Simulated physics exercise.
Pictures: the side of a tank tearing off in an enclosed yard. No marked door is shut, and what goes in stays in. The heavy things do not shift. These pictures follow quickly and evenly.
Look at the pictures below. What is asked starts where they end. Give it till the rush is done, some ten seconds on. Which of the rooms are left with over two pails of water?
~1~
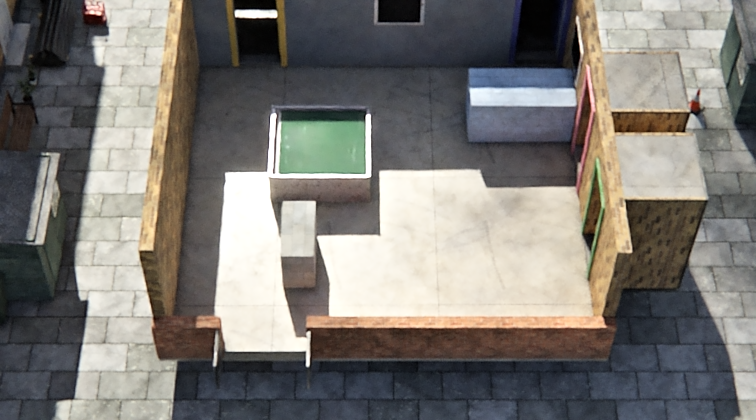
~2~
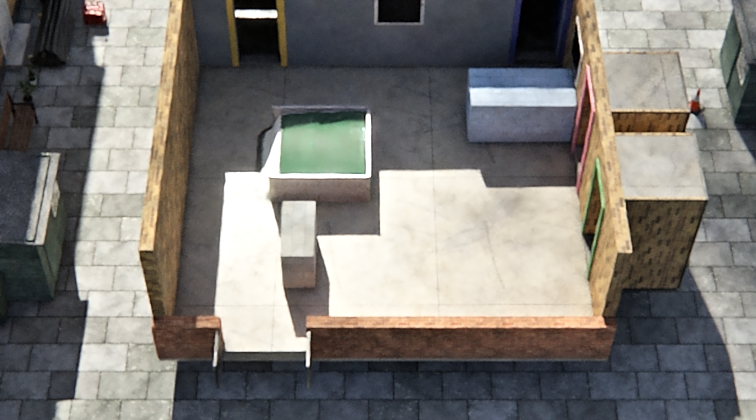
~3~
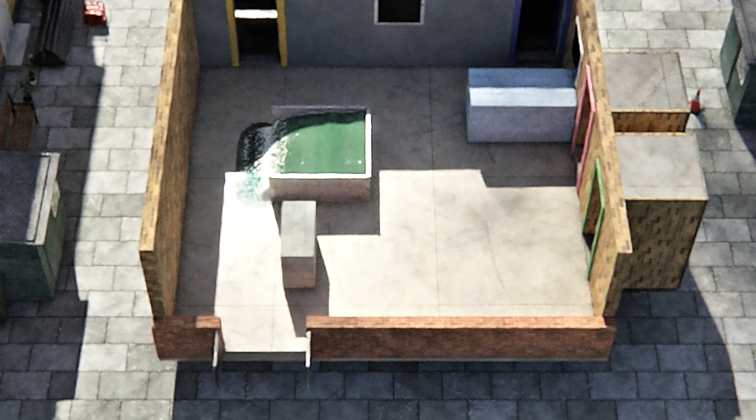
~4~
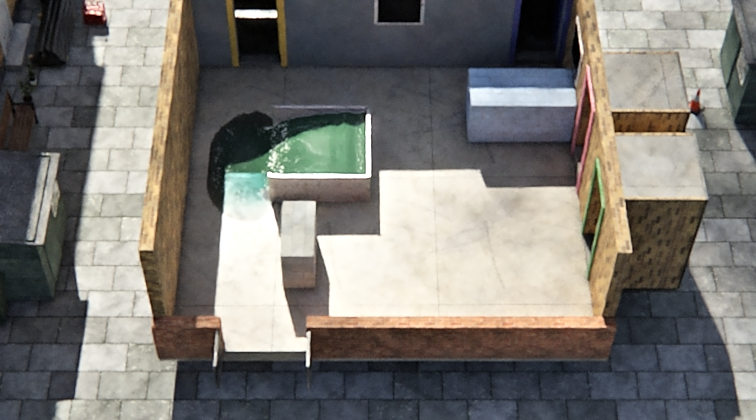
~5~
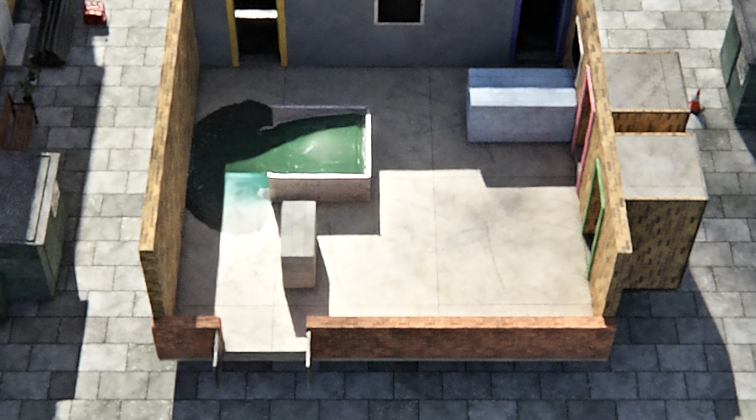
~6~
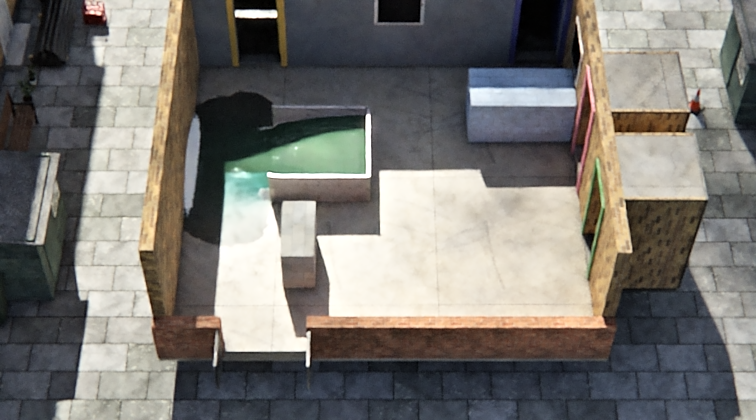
In order: Green door: At most two buckets; yellow door: Over two buckets; pink door: At most two buckets; blue door: At most two buckets.
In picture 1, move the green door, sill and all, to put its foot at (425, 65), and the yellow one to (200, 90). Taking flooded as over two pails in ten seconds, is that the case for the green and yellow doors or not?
In that case the green door keeps within it while the yellow door runs past it.
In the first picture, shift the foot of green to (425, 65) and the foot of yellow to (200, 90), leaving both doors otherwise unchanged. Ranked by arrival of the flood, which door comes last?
That is the pink-painted one.
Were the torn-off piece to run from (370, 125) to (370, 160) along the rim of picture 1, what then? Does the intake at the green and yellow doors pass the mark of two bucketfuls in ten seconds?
I'd say the green one crosses the line and the yellow one stays shy of the line.
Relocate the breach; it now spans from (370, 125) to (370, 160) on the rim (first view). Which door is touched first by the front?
That one is the pink door.
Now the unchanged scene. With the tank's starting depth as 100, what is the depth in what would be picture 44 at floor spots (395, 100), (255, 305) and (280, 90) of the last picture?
Going in order, that's 4, 12 and 12 %.
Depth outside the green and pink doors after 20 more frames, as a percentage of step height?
I'd say around 0 and 0 in a hundred.
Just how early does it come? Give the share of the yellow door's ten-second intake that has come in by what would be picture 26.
About 55 per cent.
A moment on, water covers 15 % of the floor; the green door not reached, the yellow door not reached, the pink door not reached, the blue door not reached.
Next, water covers 20 % of the floor; the green door not reached, the yellow door wet at the sill, nothing in, the pink door not reached, the blue door not reached.
Then, water covers 35 % of the floor; the green door not reached, the yellow door over two buckets in, the pink door not reached, the blue door not reached.
Later, water covers 65 % of the floor; the green door not reached, the yellow door over two buckets in, the pink door not reached, the blue door wet at the sill, nothing in.
In the end, water covers 85 % of the floor; the green door wet at the sill, nothing in, the yellow door far over two buckets in, the pink door not reached, the blue door wet at the sill, nothing in.
